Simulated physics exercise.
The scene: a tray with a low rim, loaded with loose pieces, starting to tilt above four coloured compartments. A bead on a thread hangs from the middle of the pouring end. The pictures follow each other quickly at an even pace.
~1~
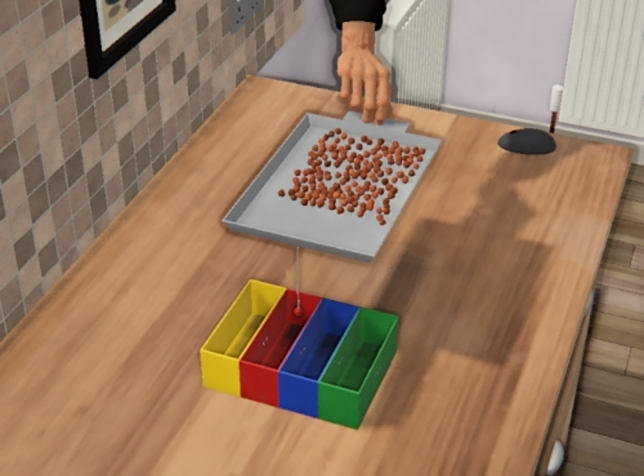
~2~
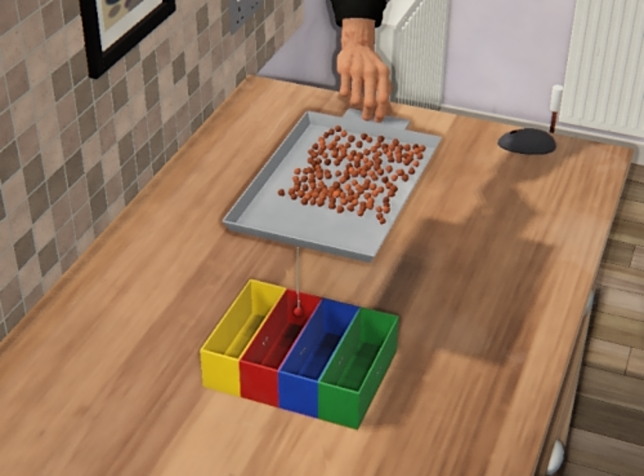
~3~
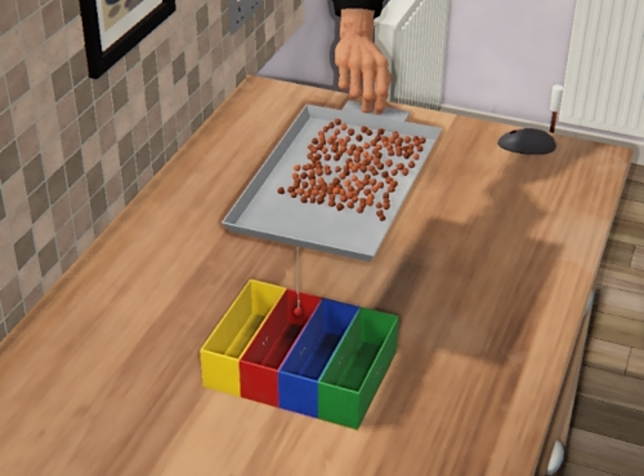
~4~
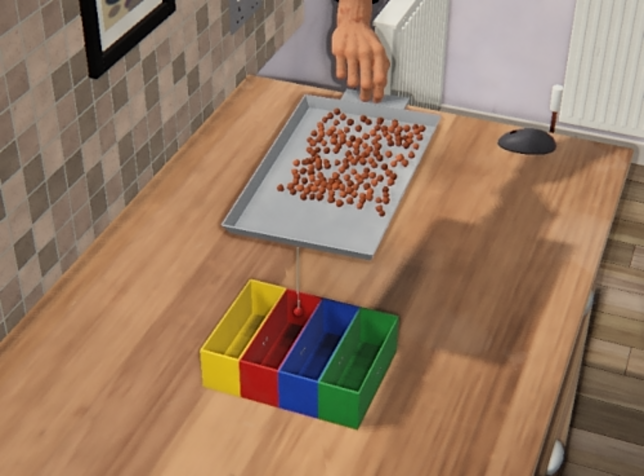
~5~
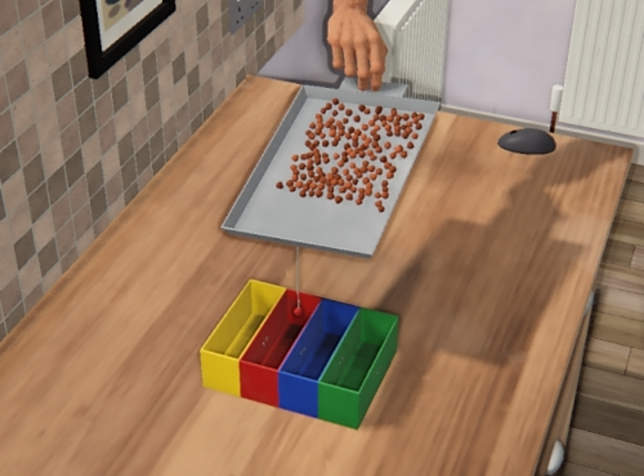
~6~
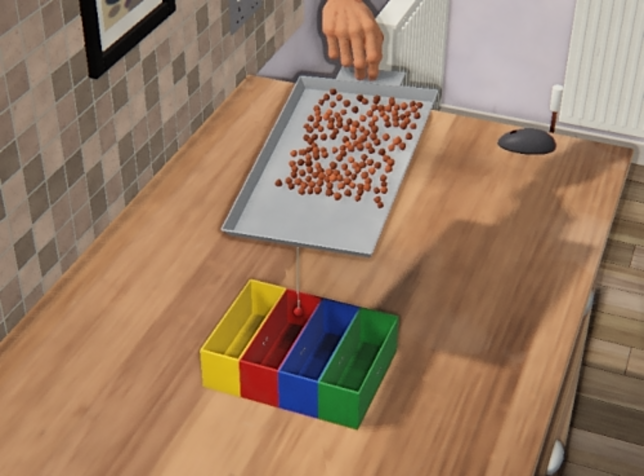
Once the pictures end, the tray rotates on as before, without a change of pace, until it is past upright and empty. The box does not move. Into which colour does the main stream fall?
It favours the yellow compartment.
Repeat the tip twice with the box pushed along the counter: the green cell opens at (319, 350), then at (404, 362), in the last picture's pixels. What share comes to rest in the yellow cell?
In turn 30 and 20 in a hundred.
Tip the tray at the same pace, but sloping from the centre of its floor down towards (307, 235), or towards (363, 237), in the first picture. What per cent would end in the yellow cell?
In turn 20 and 0 in a hundred.
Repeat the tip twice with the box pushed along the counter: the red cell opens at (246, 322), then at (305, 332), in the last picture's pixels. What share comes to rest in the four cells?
Roughly 100 per cent, and 40 per cent.
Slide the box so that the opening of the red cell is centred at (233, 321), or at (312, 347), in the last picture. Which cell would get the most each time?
At the first place that red cell, at the second yellow.
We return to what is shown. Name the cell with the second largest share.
Next in line is the red one.
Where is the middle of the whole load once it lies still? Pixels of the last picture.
Near (239, 359).
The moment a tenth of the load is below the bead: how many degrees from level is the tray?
Around 65° of tilt.
Soon, tray tipped steeply; most on the tray; a stray few in the yellow cell; a small part falling or outside the box.
A while on, tray tipped right over; about half on the tray; about a quarter in the yellow cell; a small part in the red cell; a stray few in the blue cell; about a quarter falling or outside the box.
Towards the end, tray tipped past a quarter turn; about half in the yellow cell; about a quarter in the red cell; a stray few in the blue cell; a stray few in the green cell; about a quarter falling or outside the box.
Finally, tray tipped past a quarter turn; about half in the yellow cell; about a quarter in the red cell; a stray few in the blue cell; a stray few in the green cell; about a quarter outside the box.
